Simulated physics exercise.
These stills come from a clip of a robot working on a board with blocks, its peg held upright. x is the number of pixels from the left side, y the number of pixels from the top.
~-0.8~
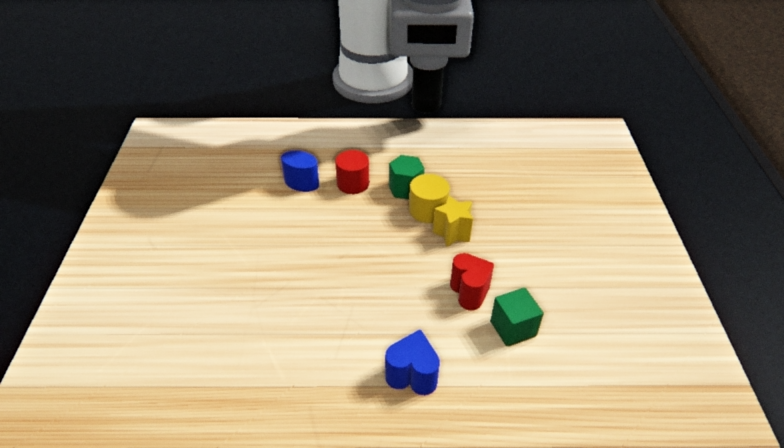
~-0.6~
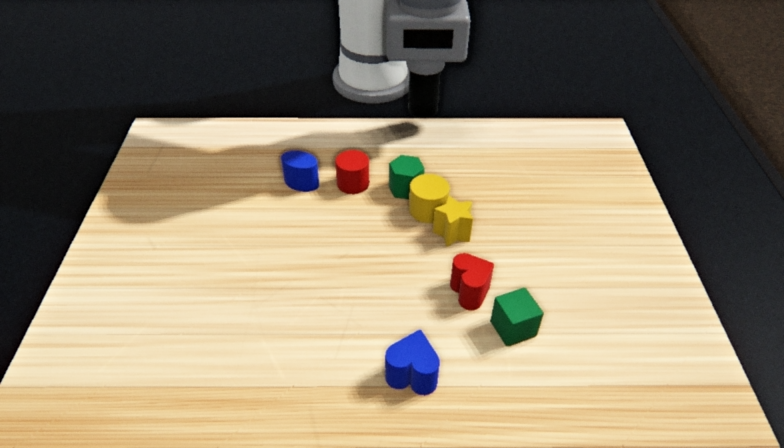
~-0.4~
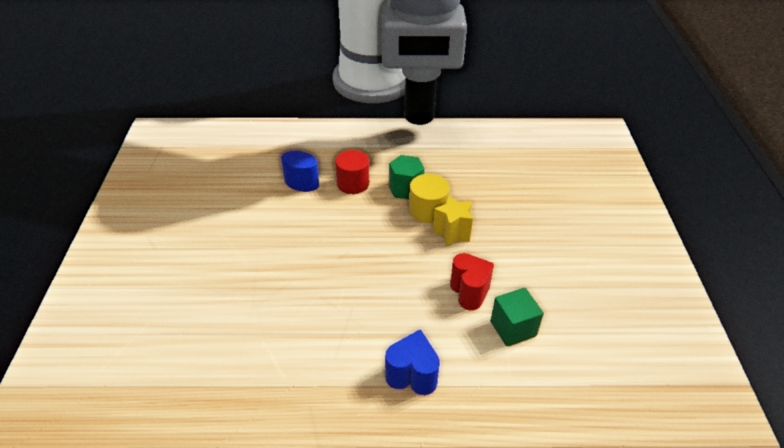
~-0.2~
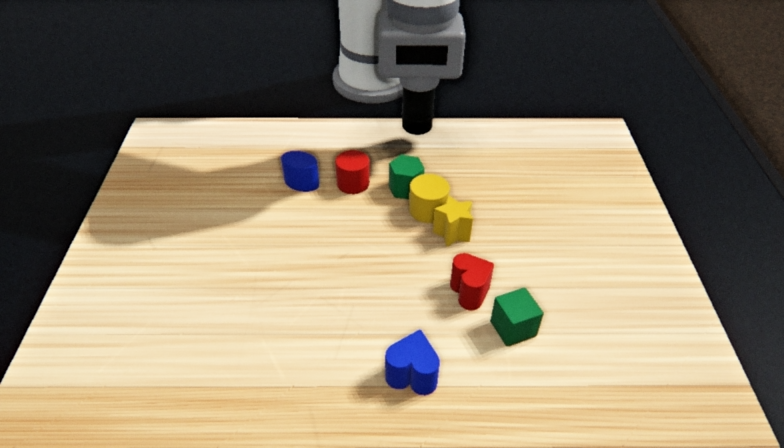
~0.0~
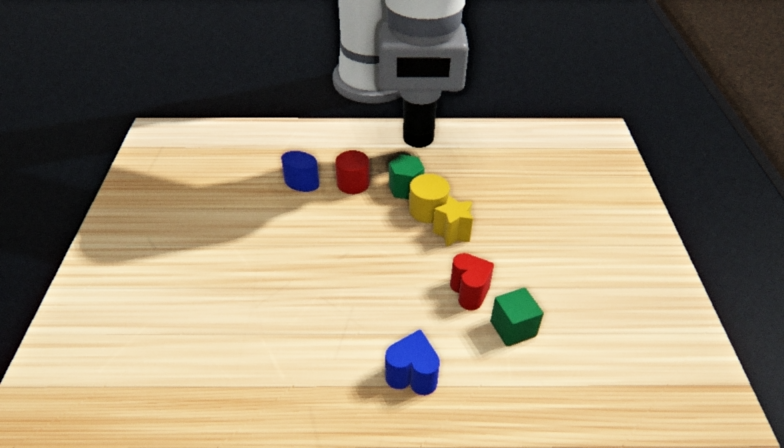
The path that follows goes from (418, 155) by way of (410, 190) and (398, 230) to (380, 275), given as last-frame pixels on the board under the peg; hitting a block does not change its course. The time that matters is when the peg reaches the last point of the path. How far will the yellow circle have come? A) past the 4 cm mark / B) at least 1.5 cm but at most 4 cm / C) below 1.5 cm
A (past the 4 cm mark)
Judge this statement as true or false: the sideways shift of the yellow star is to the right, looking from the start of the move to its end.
That claim is false.
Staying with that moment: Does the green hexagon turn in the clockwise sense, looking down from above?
I expect so.
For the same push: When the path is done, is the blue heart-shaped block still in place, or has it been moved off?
Stays put.
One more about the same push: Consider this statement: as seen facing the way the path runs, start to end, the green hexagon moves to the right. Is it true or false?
True
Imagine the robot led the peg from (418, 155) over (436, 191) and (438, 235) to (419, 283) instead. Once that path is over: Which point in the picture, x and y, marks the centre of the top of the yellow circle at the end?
It should be at about (379, 263).
On the path given first. One third of the way, peg at (411, 175); green hexagon at (393, 185), turned 25° clockwise; yellow circle at (430, 193).
Two thirds of the way, peg at (398, 214); green hexagon at (366, 220), turned 65° clockwise; yellow circle at (434, 218); yellow star at (471, 217), turned 35° anticlockwise.
At the end, peg at (380, 260); red circle not moved; green hexagon at (346, 239), turned 155° clockwise; blue heart-shaped block not moved; yellow circle at (434, 223); yellow star at (472, 217), turned 40° anticlockwise.
